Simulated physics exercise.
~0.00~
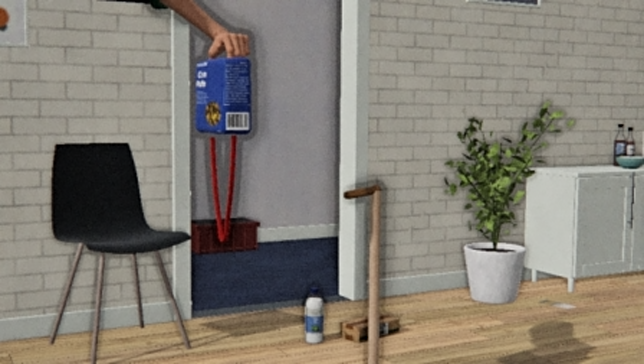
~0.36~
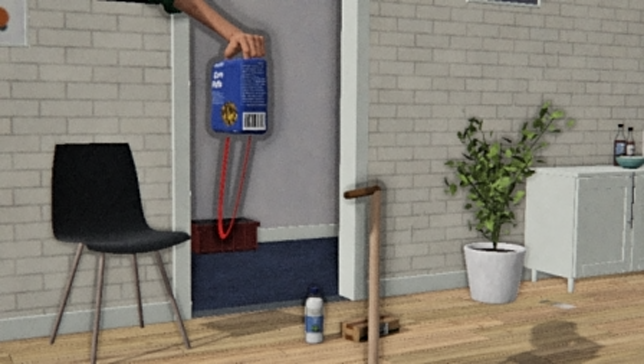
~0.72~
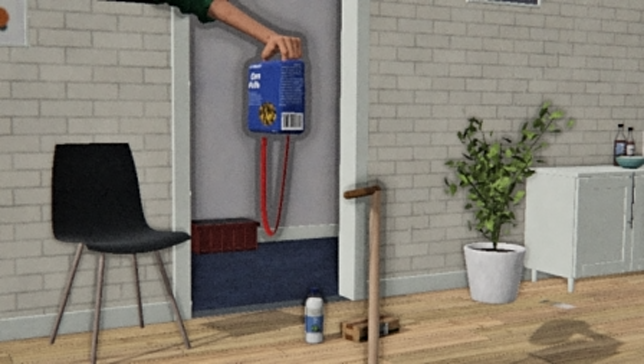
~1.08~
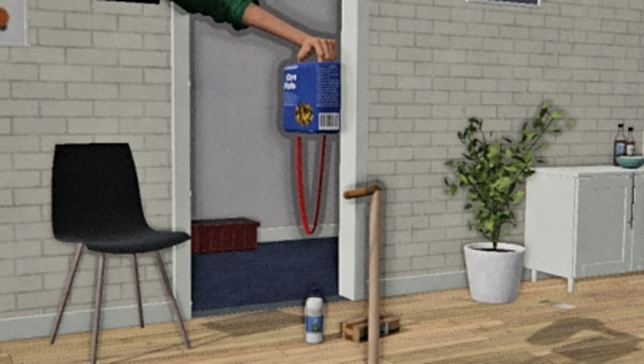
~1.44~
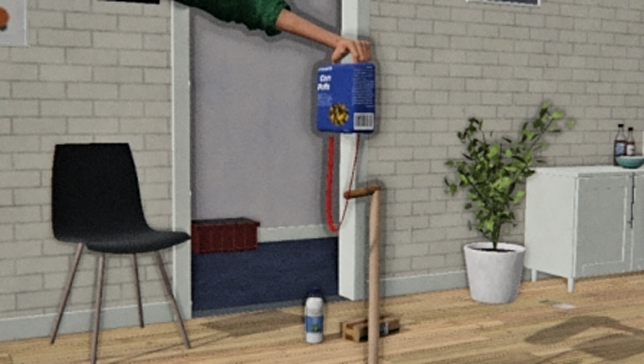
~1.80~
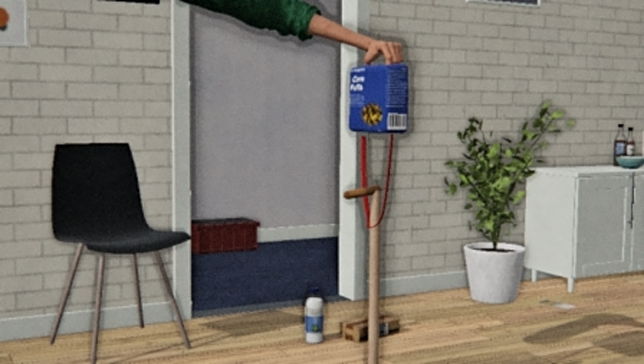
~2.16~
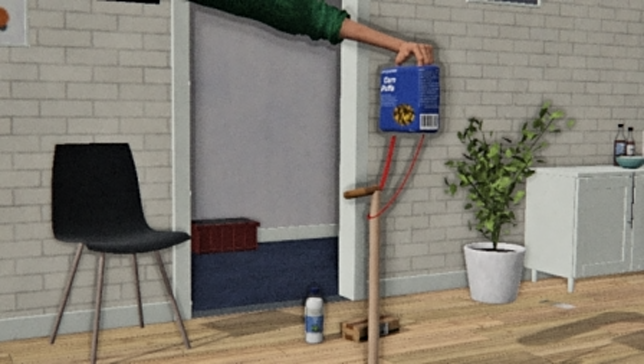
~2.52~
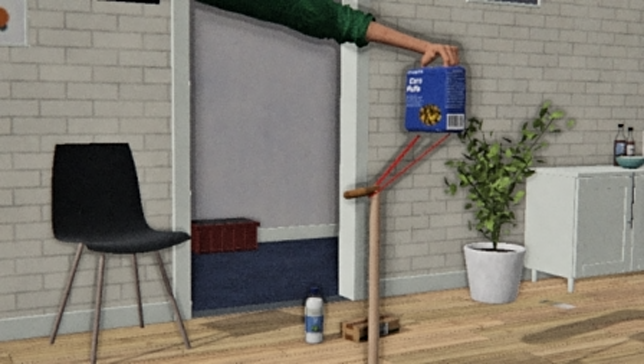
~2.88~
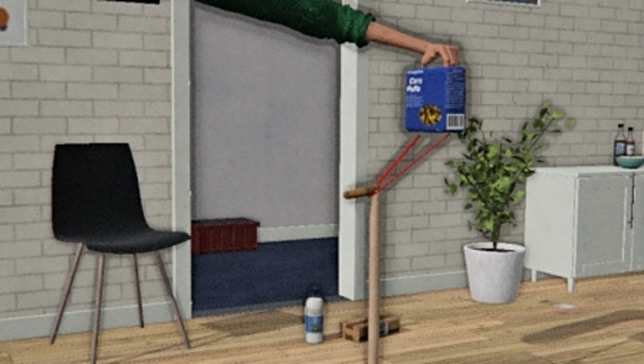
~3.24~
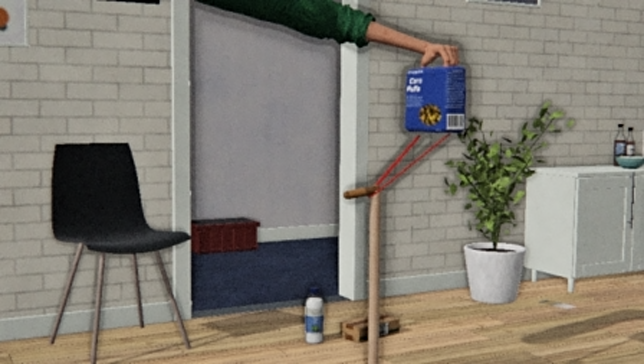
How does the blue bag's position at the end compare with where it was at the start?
At the start the blue bag is in front of the doorway, well to the left of the post. By the end it is to the right of the post, close to the top of the potted plant and at nearly the same height as before.
